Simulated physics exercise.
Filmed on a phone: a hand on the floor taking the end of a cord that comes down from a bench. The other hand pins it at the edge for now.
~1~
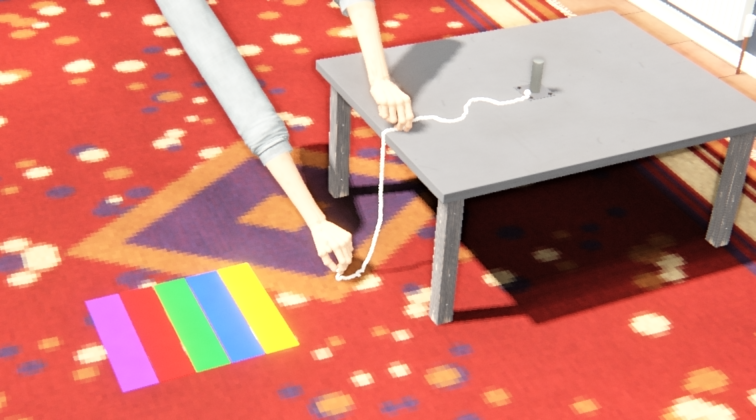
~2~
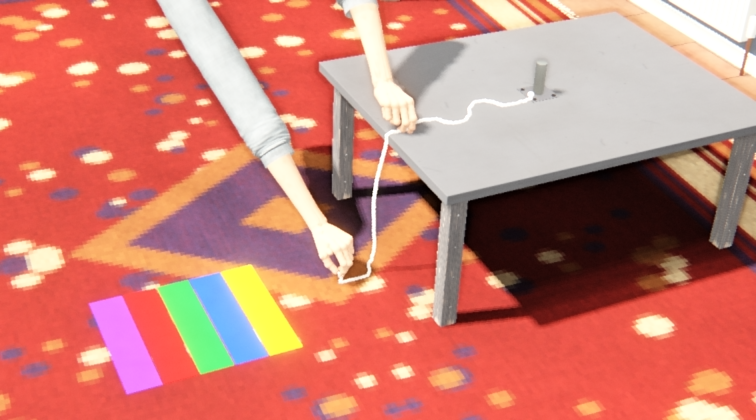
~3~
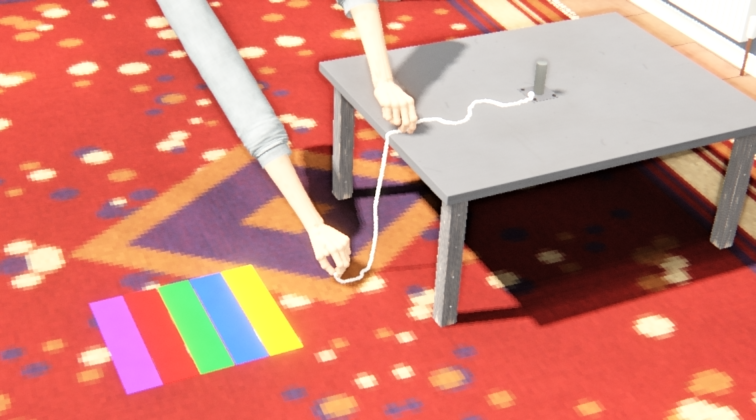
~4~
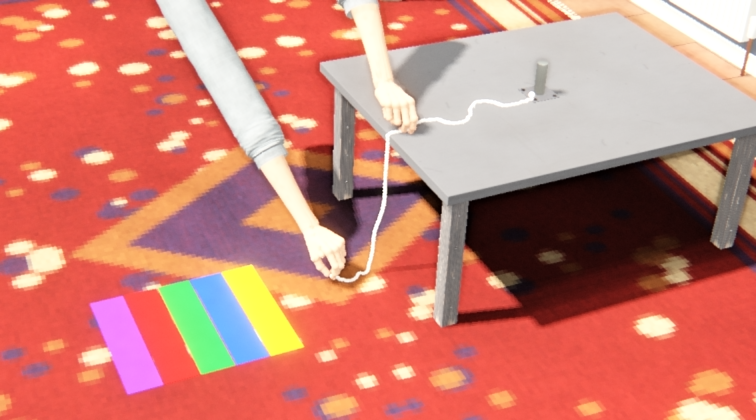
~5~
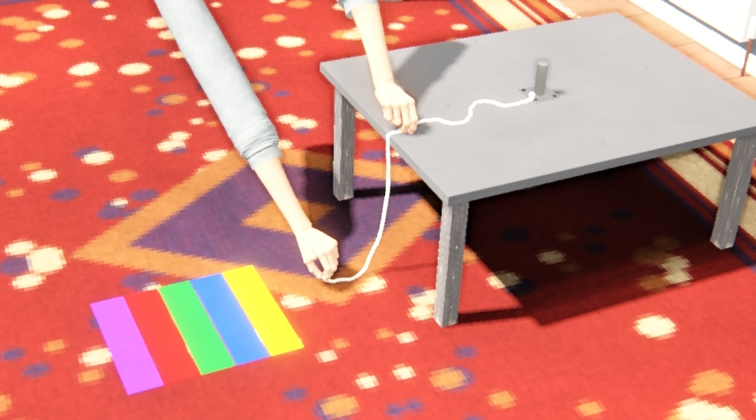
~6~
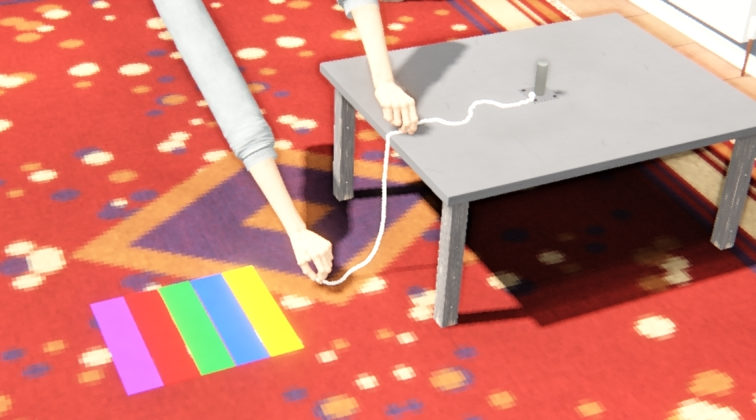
We see one hand pressing a white cord at the edge of a gray table while another, low over a patterned red carpet, holds the cord's end and moves it slightly left, toward a row of colored stripes.
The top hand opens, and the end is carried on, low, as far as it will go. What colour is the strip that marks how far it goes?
That strip is green.
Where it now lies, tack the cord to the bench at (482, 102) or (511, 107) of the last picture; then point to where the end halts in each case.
In order of the tries, it's near (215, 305) and near (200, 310).
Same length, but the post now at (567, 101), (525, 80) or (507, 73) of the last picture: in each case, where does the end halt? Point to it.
First (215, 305), then (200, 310), and last (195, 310).
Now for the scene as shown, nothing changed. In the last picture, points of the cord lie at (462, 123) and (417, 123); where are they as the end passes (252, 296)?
The two spots arrive at (429, 122) and (388, 136).
Soon after, end near (252, 296); over yellow.
After that, end near (215, 305); over blue.
At the stop, end near (192, 310); over green. The green one.
